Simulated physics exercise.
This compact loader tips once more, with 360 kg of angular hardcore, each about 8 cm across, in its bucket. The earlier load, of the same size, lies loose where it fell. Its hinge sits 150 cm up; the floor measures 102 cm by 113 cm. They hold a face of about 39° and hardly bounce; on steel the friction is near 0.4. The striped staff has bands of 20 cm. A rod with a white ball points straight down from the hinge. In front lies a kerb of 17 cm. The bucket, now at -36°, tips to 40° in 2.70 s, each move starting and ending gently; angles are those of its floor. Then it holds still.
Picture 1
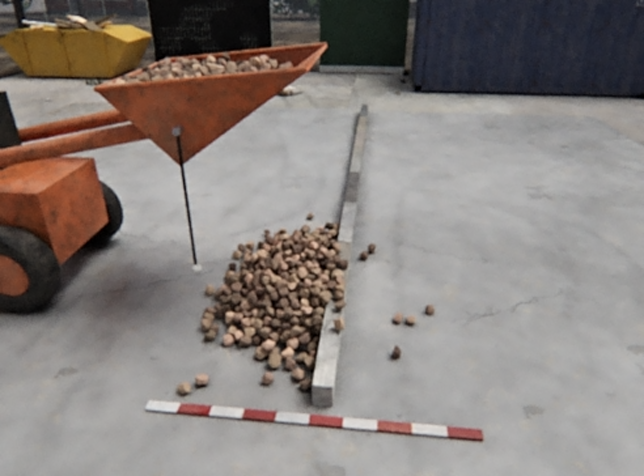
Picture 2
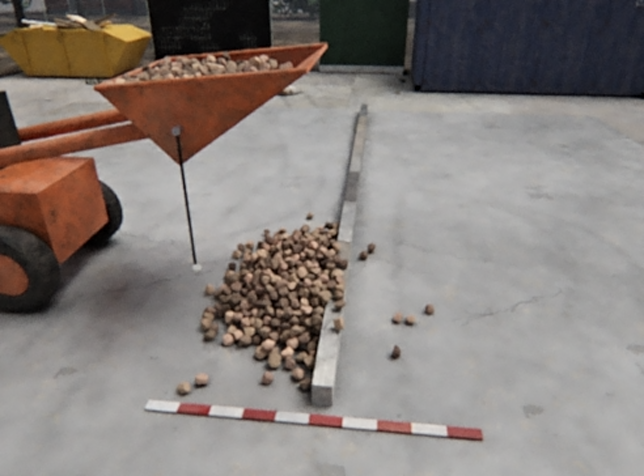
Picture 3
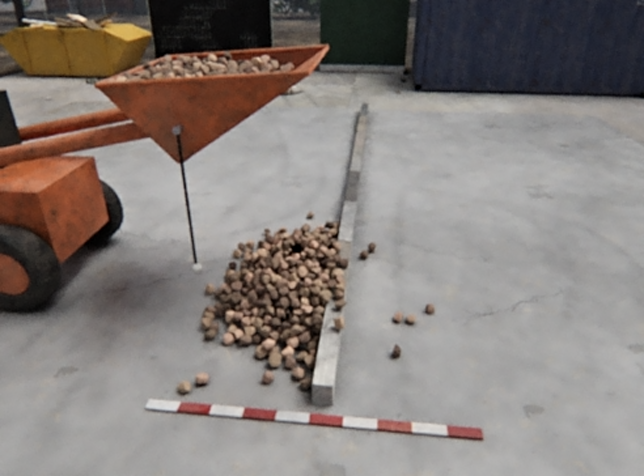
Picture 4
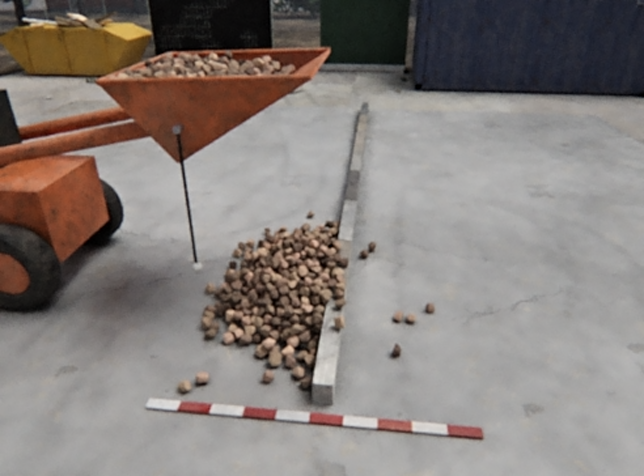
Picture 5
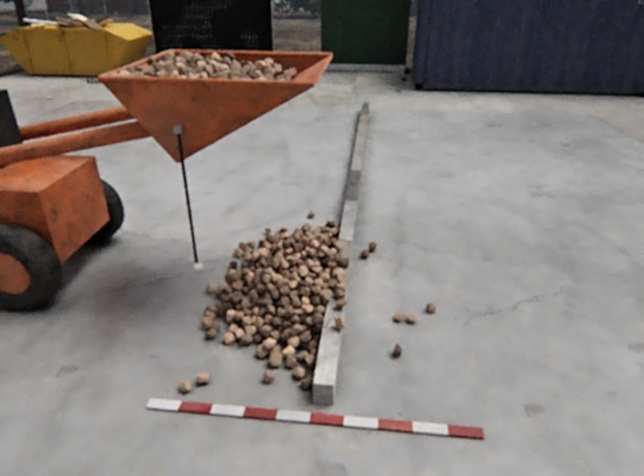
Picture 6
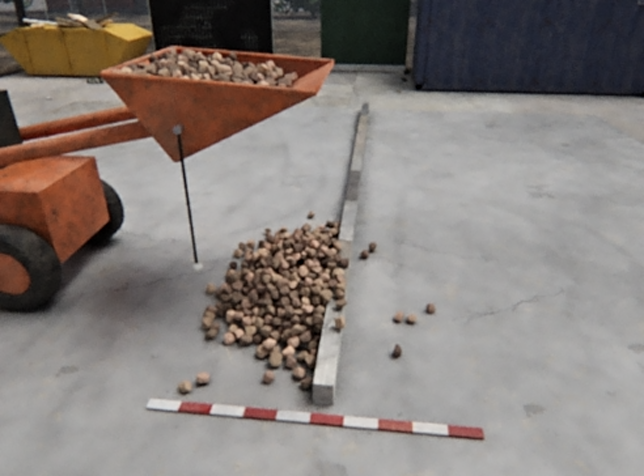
At the start, an orange loader on the left holds its raised, stone-filled bucket still, tilted back above a loose heap of stones beside a long kerb. The bucket then slowly rotates slightly forward, its right-hand lip lowering a little, while the heap and the red-and-white staff stay motionless.
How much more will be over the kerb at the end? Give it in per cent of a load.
Close to 74 parts in a hundred.
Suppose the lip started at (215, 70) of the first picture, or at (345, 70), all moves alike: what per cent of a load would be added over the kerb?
First some 0, then 100 per cent.
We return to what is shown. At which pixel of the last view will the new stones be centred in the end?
Near (372, 279).
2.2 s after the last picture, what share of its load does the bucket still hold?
About 20 per cent.
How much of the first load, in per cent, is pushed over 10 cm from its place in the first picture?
About 0 per cent.
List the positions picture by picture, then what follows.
The first picture shows lip at (307, 70), floor tilted -36°, highest stones at (229, 63). The earlier load is highest near (293, 264), 28 cm above ground level, 99 % on this side of the kerb, 1 % over the kerb.
The second picture shows lip at (307, 71), floor tilted -36°, highest stones at (229, 63).
In the third picture, the bucket is at -34°, its lip at (309, 73); the top of the load is at (224, 62).
The fourth picture shows lip at (311, 78), floor tilted -32°, highest stones at (204, 61).
The fifth picture shows lip at (314, 84), floor tilted -30°, highest stones at (184, 59).
The sixth picture shows lip at (316, 93), floor tilted -26°, highest stones at (175, 58).
Then, 1.4 s after the last picture the floor is at 28°; in per cent of one load, 100 in the bucket, 99 on this side of the kerb, 1 over the kerb; the foremost stones are at (382, 299).
Then, 2.2 s after the last picture the floor is at 40°; in per cent of one load, 21 in the bucket, 151 on this side of the kerb, 28 over the kerb; the foremost stones are at (412, 280).
Then, 2.6 s after the last picture the floor is at 40°; in per cent of one load, 0 in the bucket, 139 on this side of the kerb, 60 over the kerb; the foremost stones are at (474, 276).
Then, 5.2 s after the last picture the floor is at 40°; in per cent of one load, 0 in the bucket, 125 on this side of the kerb, 75 over the kerb; the foremost stones are at (518, 289). Net gain over the kerb, 74.
